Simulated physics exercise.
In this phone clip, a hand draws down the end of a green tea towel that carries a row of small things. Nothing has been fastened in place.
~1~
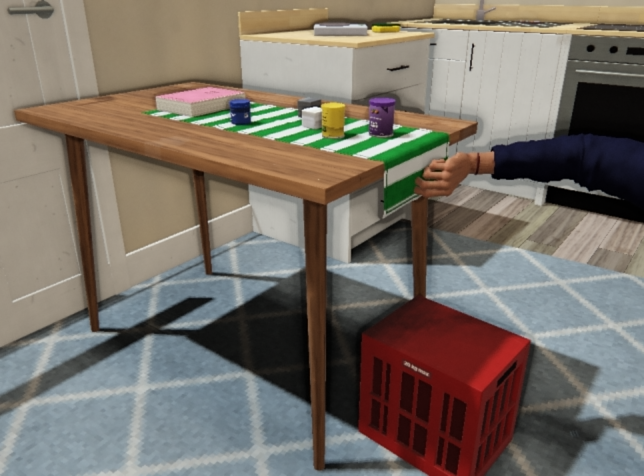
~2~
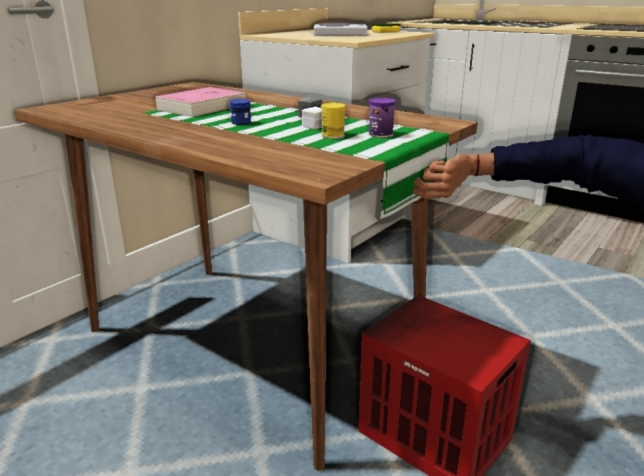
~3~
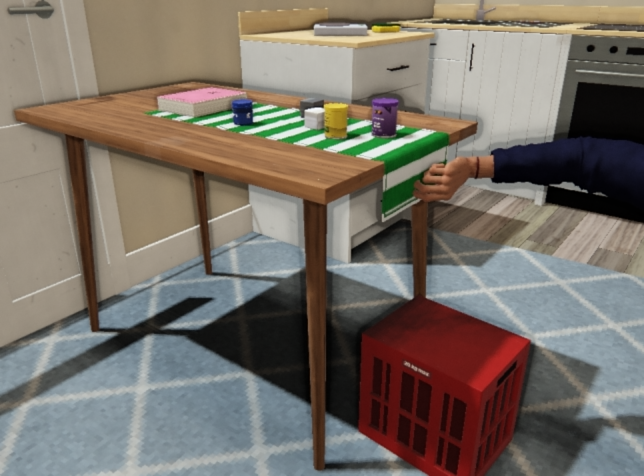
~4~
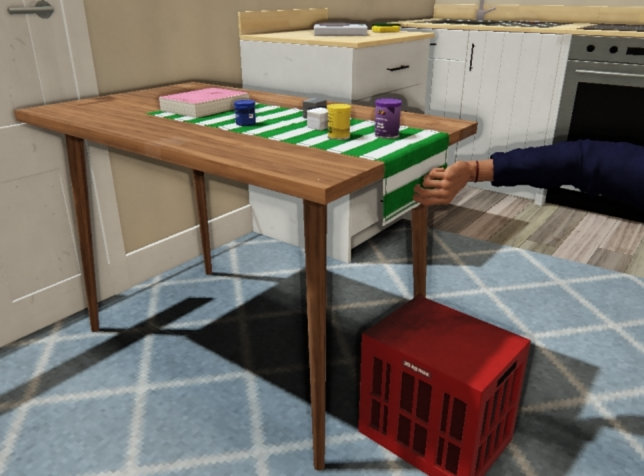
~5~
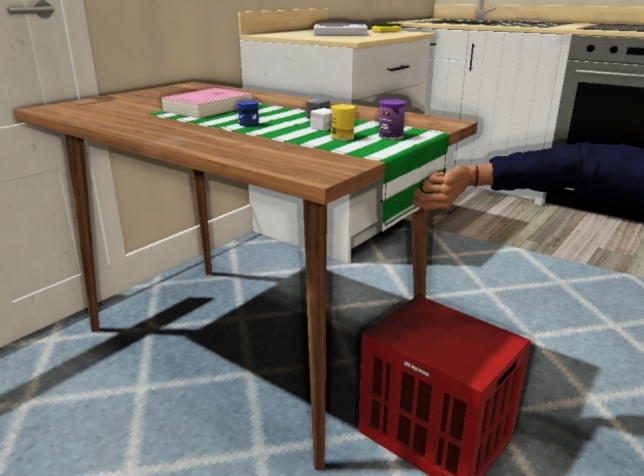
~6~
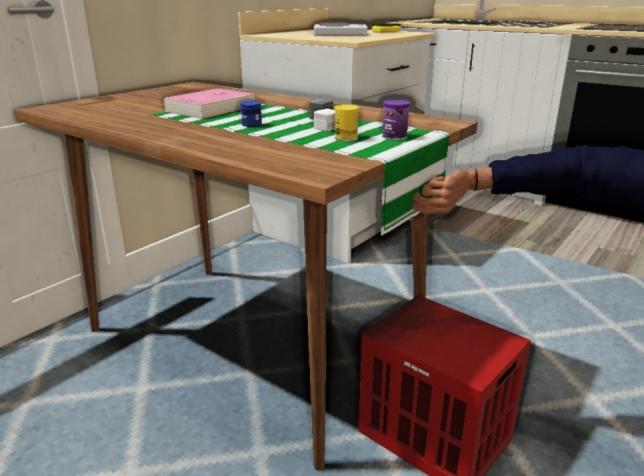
In the video, a hand at the right slowly pulls a green-and-white striped cloth over a wooden table's edge, and the pink item, blue pot, small cubes, yellow can and purple can on it shift slightly right with it.
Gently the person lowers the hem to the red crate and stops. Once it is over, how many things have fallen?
By the end, three have fallen.
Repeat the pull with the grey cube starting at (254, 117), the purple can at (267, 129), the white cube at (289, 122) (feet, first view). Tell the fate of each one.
The grey cube stays on; the purple can does not fall; the white cube stays on.
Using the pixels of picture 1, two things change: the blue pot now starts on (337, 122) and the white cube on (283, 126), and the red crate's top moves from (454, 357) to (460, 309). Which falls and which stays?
Note: Blue pot kept on top; white cube kept on top.
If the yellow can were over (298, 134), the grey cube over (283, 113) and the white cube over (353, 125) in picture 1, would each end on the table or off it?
The yellow can tumbles off, the grey cube does not fall, the white cube goes over.
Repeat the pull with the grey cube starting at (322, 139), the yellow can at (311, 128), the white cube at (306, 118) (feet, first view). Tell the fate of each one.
As for the grey cube, it tips off; the yellow can tips off; the white cube stays where it is.
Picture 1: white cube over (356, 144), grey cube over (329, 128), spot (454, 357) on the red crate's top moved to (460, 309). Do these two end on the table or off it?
The white cube does not stay aboard, and the grey cube stays aboard.
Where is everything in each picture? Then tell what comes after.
The first picture shows hem (383, 218); purple can (382, 100); yellow can (333, 105); white cube (315, 110); grey cube (310, 99); blue pot (240, 101); top of the crate (454, 357).
The second picture shows hem (380, 218); purple can (382, 100).
The third picture shows hem (383, 222); yellow can (336, 106).
The fourth picture shows hem (382, 226); white cube (320, 110); top of the crate (454, 357).
The fifth picture shows hem (383, 231); grey cube (318, 101).
The sixth picture shows hem (381, 235); purple can (397, 102); yellow can (347, 107); white cube (327, 112); grey cube (321, 101); blue pot (251, 103).
Soon after, hem near (413, 283); purple can and yellow can gone.
Then, hem on the crate; purple can, yellow can and white cube gone.
At rest, hem on the crate; purple can, yellow can and white cube gone. The table loses three.
